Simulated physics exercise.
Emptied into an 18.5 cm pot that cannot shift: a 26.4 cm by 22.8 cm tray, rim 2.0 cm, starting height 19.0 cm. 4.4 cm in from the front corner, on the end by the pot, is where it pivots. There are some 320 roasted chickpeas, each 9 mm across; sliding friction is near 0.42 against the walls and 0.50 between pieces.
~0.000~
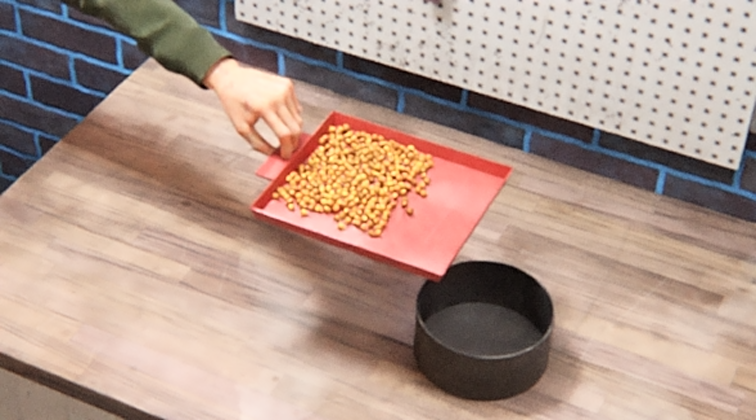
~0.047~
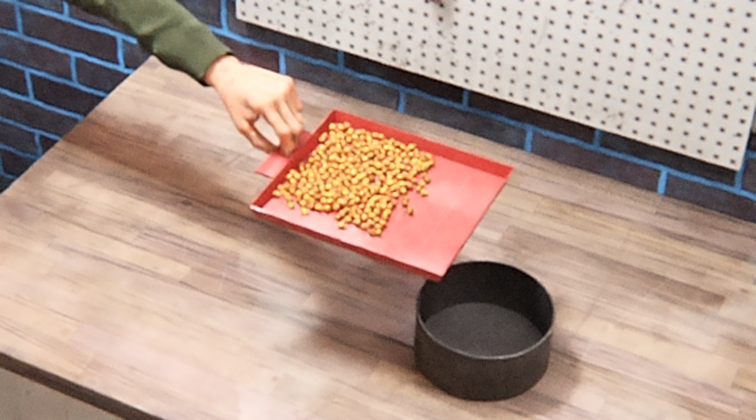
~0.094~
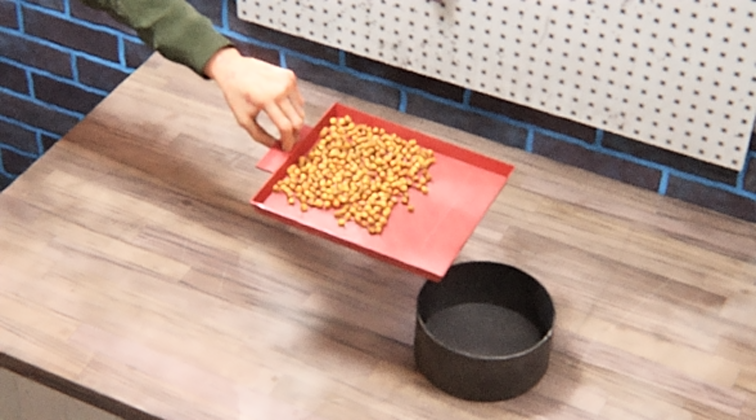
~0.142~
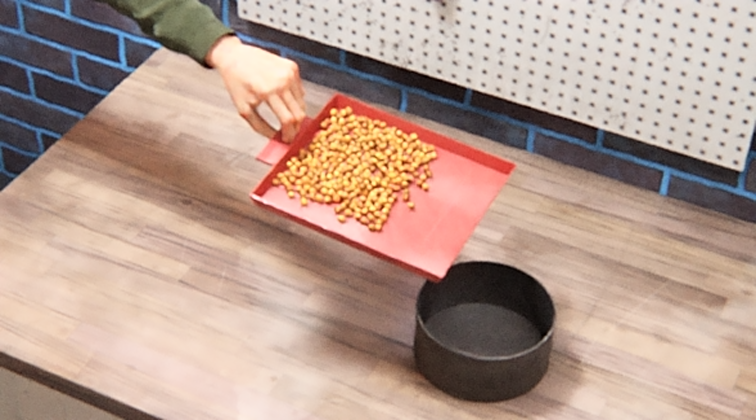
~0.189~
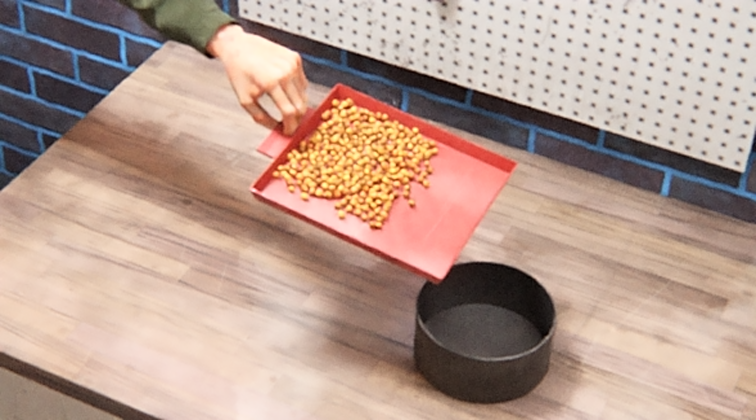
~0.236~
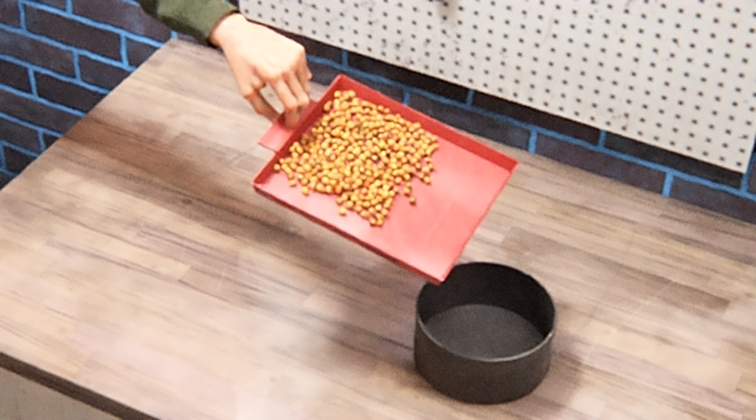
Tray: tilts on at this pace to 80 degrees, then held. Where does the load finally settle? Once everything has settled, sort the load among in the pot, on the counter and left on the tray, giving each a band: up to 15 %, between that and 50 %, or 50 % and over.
Pot: 50 % and over; counter: Between 15 and 50 %; left on the tray: Up to 15 %.
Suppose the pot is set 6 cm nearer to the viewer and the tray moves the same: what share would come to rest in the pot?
My estimate: Some 85 per cent.
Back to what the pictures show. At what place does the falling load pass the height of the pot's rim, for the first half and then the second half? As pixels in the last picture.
(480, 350) or so first, later (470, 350).
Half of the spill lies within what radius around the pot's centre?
Distance: Around 16 cm.
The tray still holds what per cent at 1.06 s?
Close to 70 in a hundred parts of the load.
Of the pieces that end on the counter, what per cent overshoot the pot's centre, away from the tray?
That comes to roughly 70 percent.
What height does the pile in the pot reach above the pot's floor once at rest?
Top level: Approx. 2.5 cm.
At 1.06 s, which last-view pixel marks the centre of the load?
Approximately (461, 253) in the last view.
Then, at 0.73 s, tilt 44 degrees; the tray holds 100 %, the pot 0 %.
After 1.06 s, tilt 66 degrees; the tray holds 70 %, the pot 10 %.
After 1.49 s, tilt 80 degrees; the tray holds 50 %, the pot 30 %.
By 3.0 s all is still; pot 60 %, counter 35 %, tray 5 %.
